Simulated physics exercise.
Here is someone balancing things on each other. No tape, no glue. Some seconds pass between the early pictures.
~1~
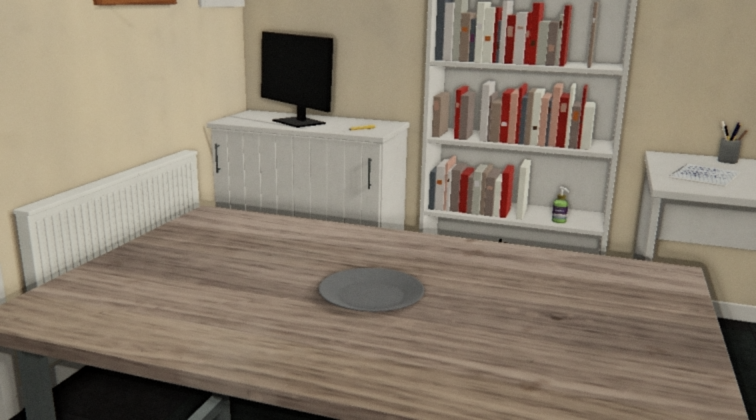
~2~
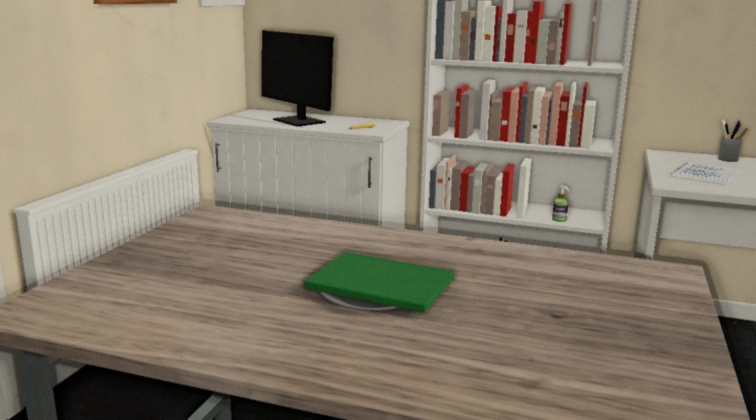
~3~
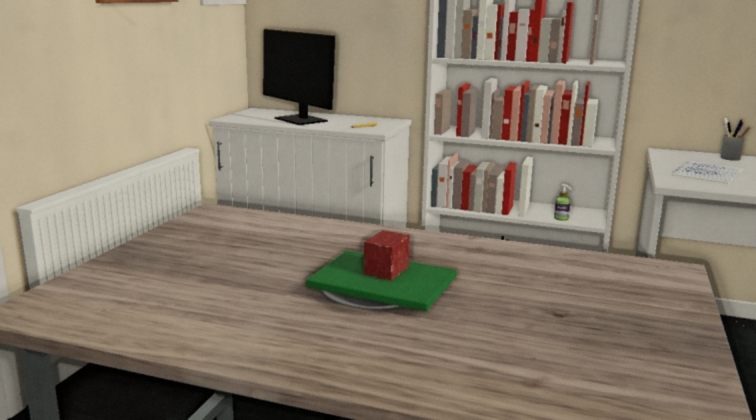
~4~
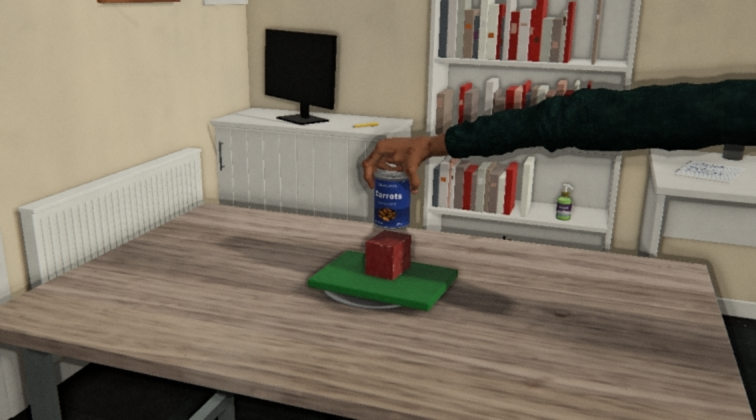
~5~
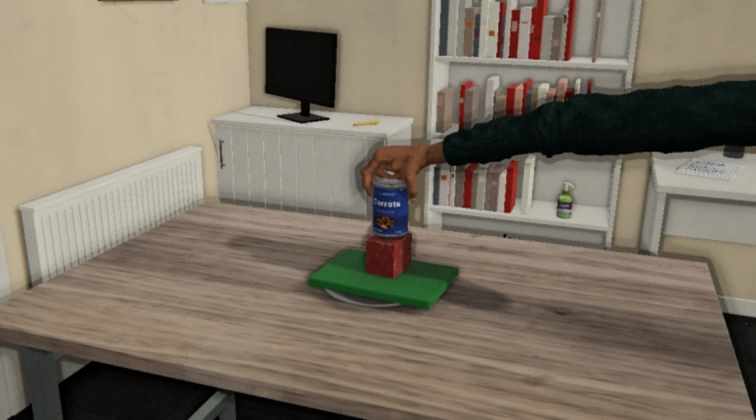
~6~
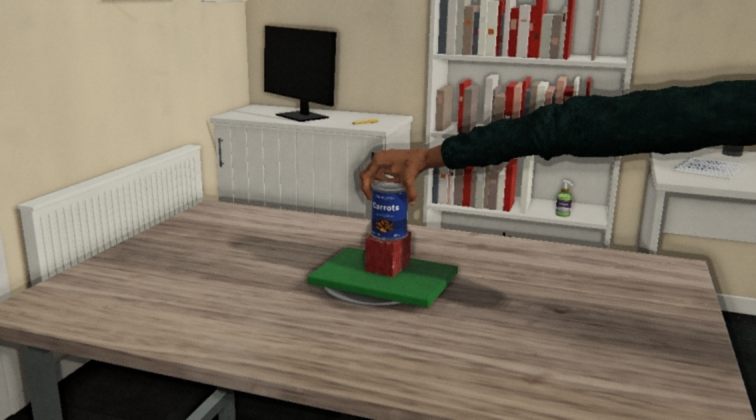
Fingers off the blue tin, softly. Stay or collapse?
As it turns out, it holds.
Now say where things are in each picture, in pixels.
In the first frame, the last thing is not in view yet; grey plate (372, 292).
In the second frame, the last thing is not in view yet.
In the third frame, the last thing is not in view yet; green tray (383, 278).
In the fourth frame, still above its spot; blue tin (392, 199).
In the fifth frame, still above its spot; blue tin (391, 207); red block (389, 253).
In the sixth frame, in place under the hand; blue tin (390, 210); green tray (384, 275).
Then, 0.40 s later than the last frame, all is still.
Then, 1.20 s later than the last frame, blue tin resting near (390, 211).
When it is over, all 4 as before. End places, in pixels of the last picture, blue tin near (390, 211). The pile keeps its balance.
